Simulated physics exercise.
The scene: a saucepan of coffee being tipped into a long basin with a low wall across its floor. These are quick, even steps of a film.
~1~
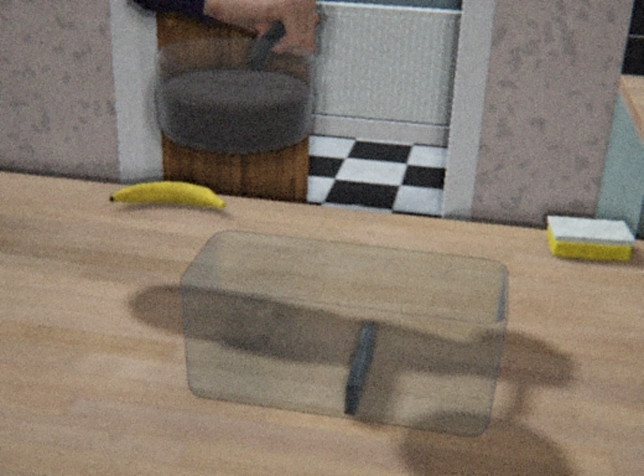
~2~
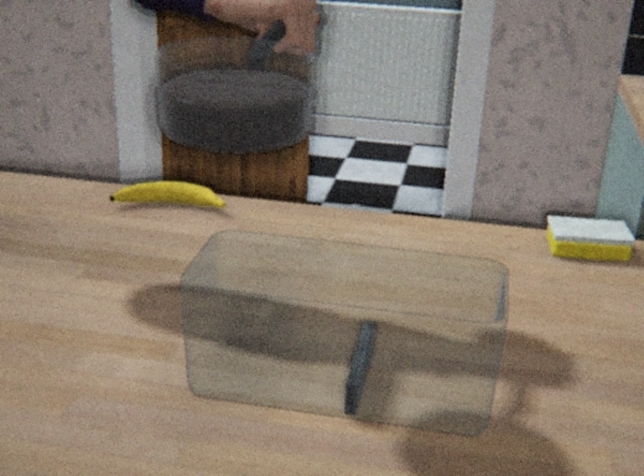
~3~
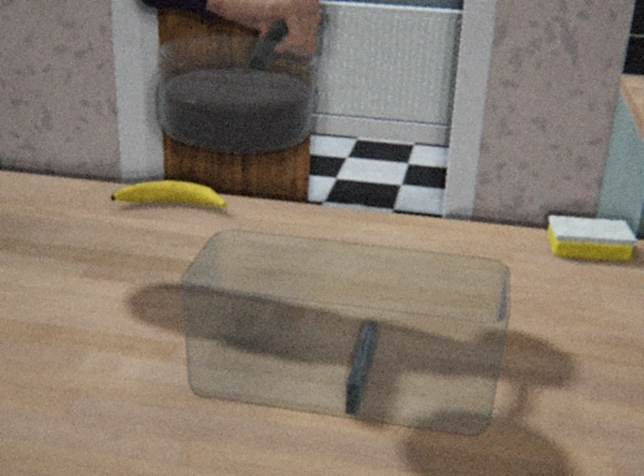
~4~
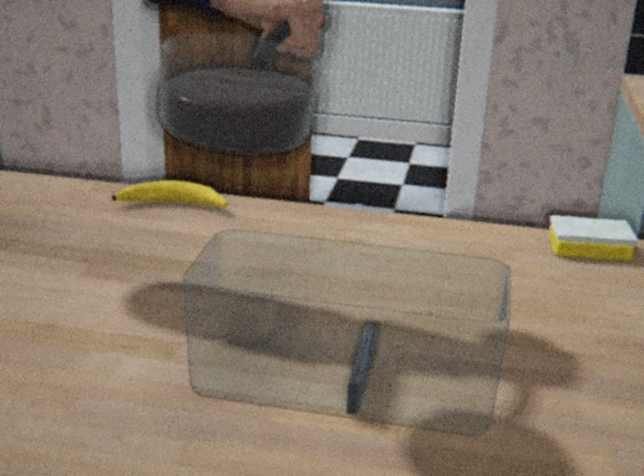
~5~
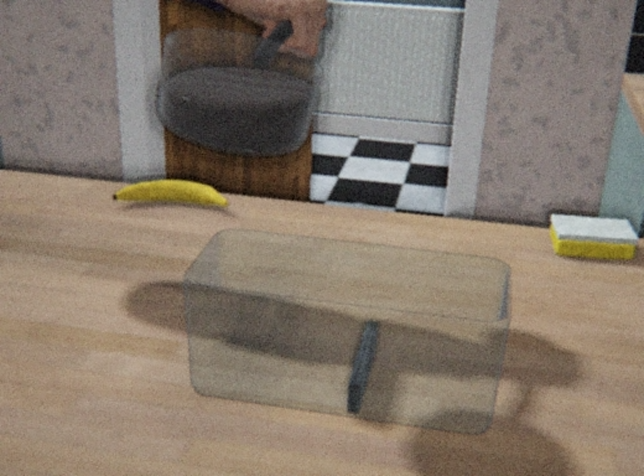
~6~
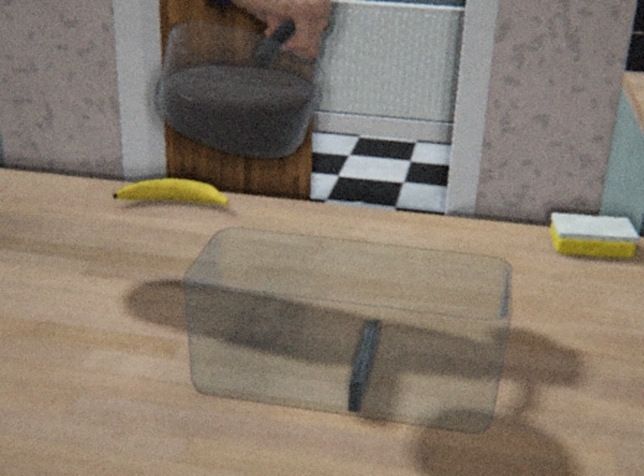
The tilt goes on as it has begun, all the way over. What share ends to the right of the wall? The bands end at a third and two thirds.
It comes to from a third to two thirds.
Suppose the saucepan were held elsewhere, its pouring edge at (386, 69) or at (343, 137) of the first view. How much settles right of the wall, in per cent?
Roughly 90 per cent, and 65 per cent.
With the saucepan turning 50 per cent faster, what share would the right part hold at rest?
It comes to 40 per cent or so.
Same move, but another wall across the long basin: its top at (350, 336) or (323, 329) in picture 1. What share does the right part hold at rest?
About 60 and 90 per cent.
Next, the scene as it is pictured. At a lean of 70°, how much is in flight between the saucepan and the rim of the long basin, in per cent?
Near 35 %.
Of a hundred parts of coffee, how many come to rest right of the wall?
Close to 50 per cent.
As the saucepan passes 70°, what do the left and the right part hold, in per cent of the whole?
Some 5 per cent left and 0 right.
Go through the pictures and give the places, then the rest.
In the first frame, it leans 0°; its right rim is at (313, 63); the coffee meets the walls at (168, 80) and (309, 93); the long basin's rim runs from (198, 257) to (507, 294); the wall's top is at (361, 354).
In the second frame, it leans 1°; its right rim is at (313, 64); the coffee meets the walls at (168, 80) and (309, 93).
In the third frame, it leans 3°; its right rim is at (315, 67); the coffee meets the walls at (169, 80) and (311, 93).
In the fourth frame, it leans 6°; its right rim is at (318, 71); the coffee meets the walls at (171, 79) and (312, 93).
In the fifth frame, it leans 10°; its right rim is at (320, 77); the coffee meets the walls at (171, 78) and (314, 93).
In the sixth frame, it leans 16°; its right rim is at (322, 83); the coffee meets the walls at (170, 76) and (316, 93).
A moment on, the saucepan is tipped part way and 60 per cent is still to pour, 3 is left of the wall and 2 right of it.
Next, the saucepan is tipped on its side and 13 per cent is still to pour, 23 is left of the wall and 49 right of it.
Then the saucepan is tipped right over and 1 per cent is still to pour, 46 is left of the wall and 50 right of it.
Later the saucepan is tipped right over and 0 per cent is still to pour, 48 is left of the wall and 51 right of it.
Finally, 48 per cent lies left of the wall, 51 right of it and 1 outside.
